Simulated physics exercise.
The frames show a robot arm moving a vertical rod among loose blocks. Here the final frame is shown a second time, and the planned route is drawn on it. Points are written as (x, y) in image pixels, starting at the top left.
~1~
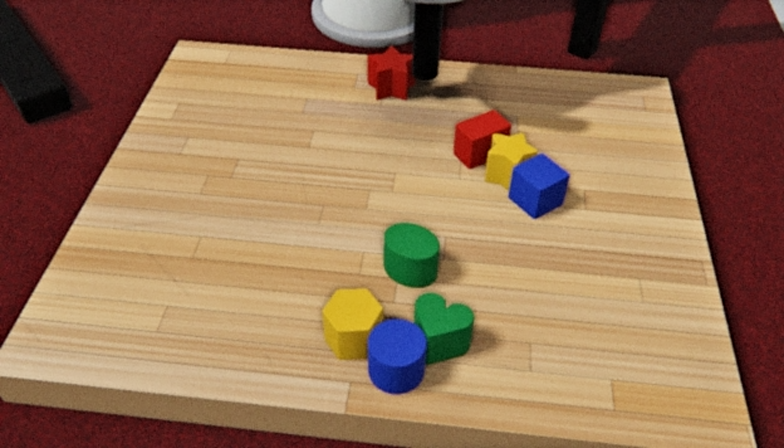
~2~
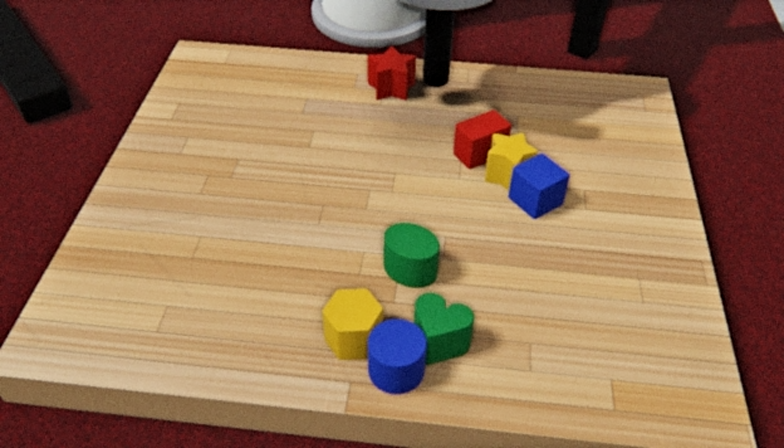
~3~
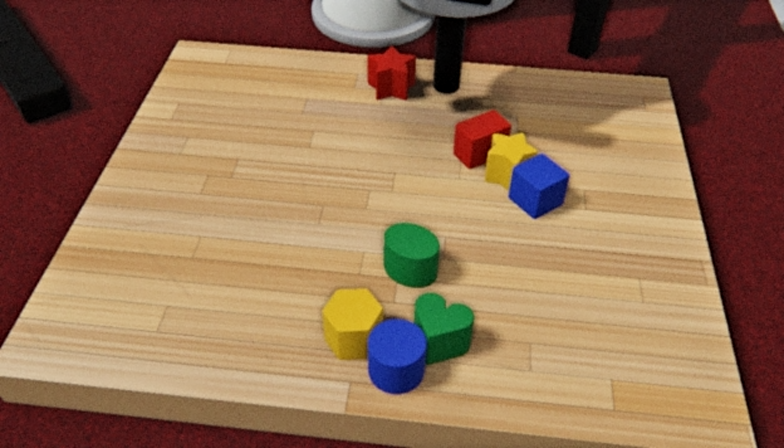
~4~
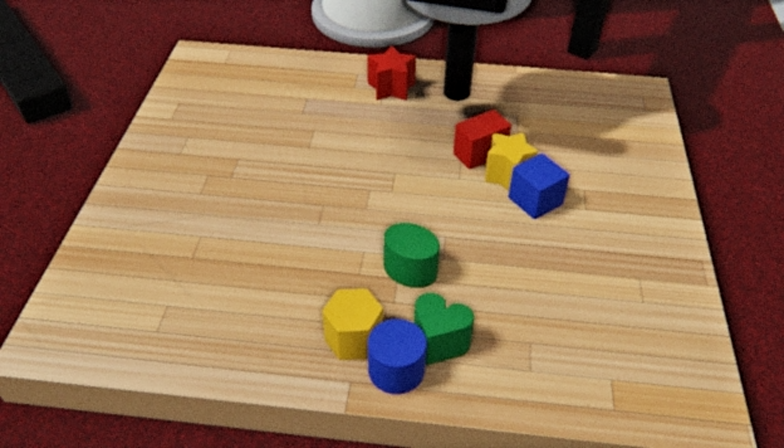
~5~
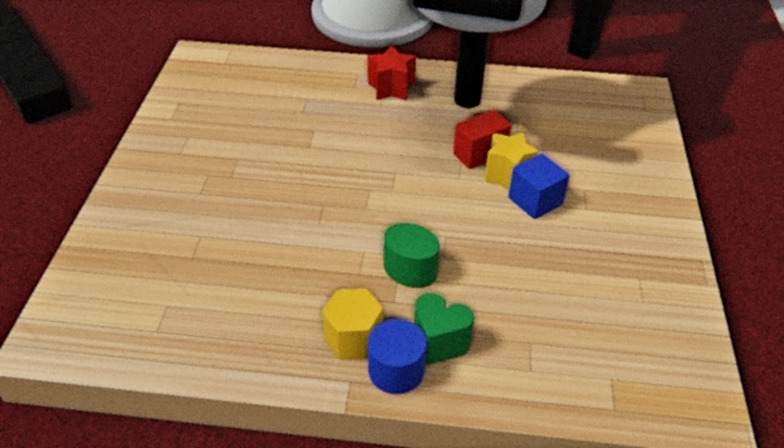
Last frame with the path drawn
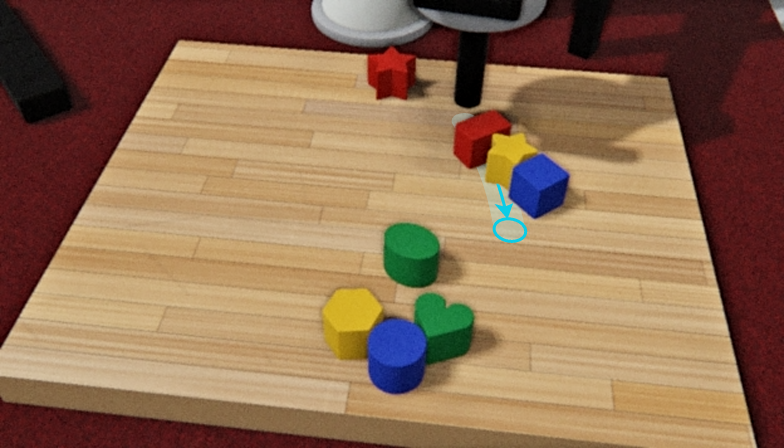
A black rod on a robot arm slid a short way right and toward the viewer, from beside the red star to just behind the red block, while all the colored blocks on the wooden board stayed still.
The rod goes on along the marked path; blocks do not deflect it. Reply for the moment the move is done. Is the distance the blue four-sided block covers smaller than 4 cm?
Going by the path, no.
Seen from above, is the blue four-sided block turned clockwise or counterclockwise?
That block twists counter-clockwise.
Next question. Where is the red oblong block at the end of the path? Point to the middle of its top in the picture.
It should be at about (531, 226).
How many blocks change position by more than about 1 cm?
The result: Three blocks or more.
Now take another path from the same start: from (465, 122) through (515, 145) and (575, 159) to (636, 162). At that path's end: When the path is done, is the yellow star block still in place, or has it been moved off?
By the end it has moved.
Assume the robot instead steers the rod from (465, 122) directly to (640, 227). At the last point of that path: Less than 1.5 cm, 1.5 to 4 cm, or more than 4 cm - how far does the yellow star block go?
Band: 1.5 to 4 cm.
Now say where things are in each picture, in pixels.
The first frame shows tip of the rod (425, 74), middles of tops, red star block (392, 59), red oblong block (484, 124), yellow star block (512, 146), blue four-sided block (542, 171).
The second frame shows rod (436, 80), nothing pushed.
The third frame shows rod (446, 87), nothing pushed.
The fourth frame shows rod (457, 94), nothing pushed.
The fifth frame shows rod (467, 101), red star block (392, 59), red oblong block (484, 124), yellow star block (512, 146), blue four-sided block (542, 171).
The line goes from (465, 122) through (493, 171) to (510, 230).
What follows on the original path. One third of the way, rod (488, 133); red oblong block (491, 144), turned 25° clockwise; yellow star block (518, 166), turned 10° anticlockwise; blue four-sided block (555, 185), turned 15° anticlockwise.
Two thirds of the way, rod (503, 169); red oblong block (511, 182); yellow star block (547, 202), turned 25° anticlockwise; blue four-sided block (591, 217), turned 30° anticlockwise.
At the end, rod (514, 209); red star block unmoved; red oblong block (531, 226); yellow star block (576, 236), turned 50° anticlockwise; blue four-sided block (624, 237), turned 50° anticlockwise.
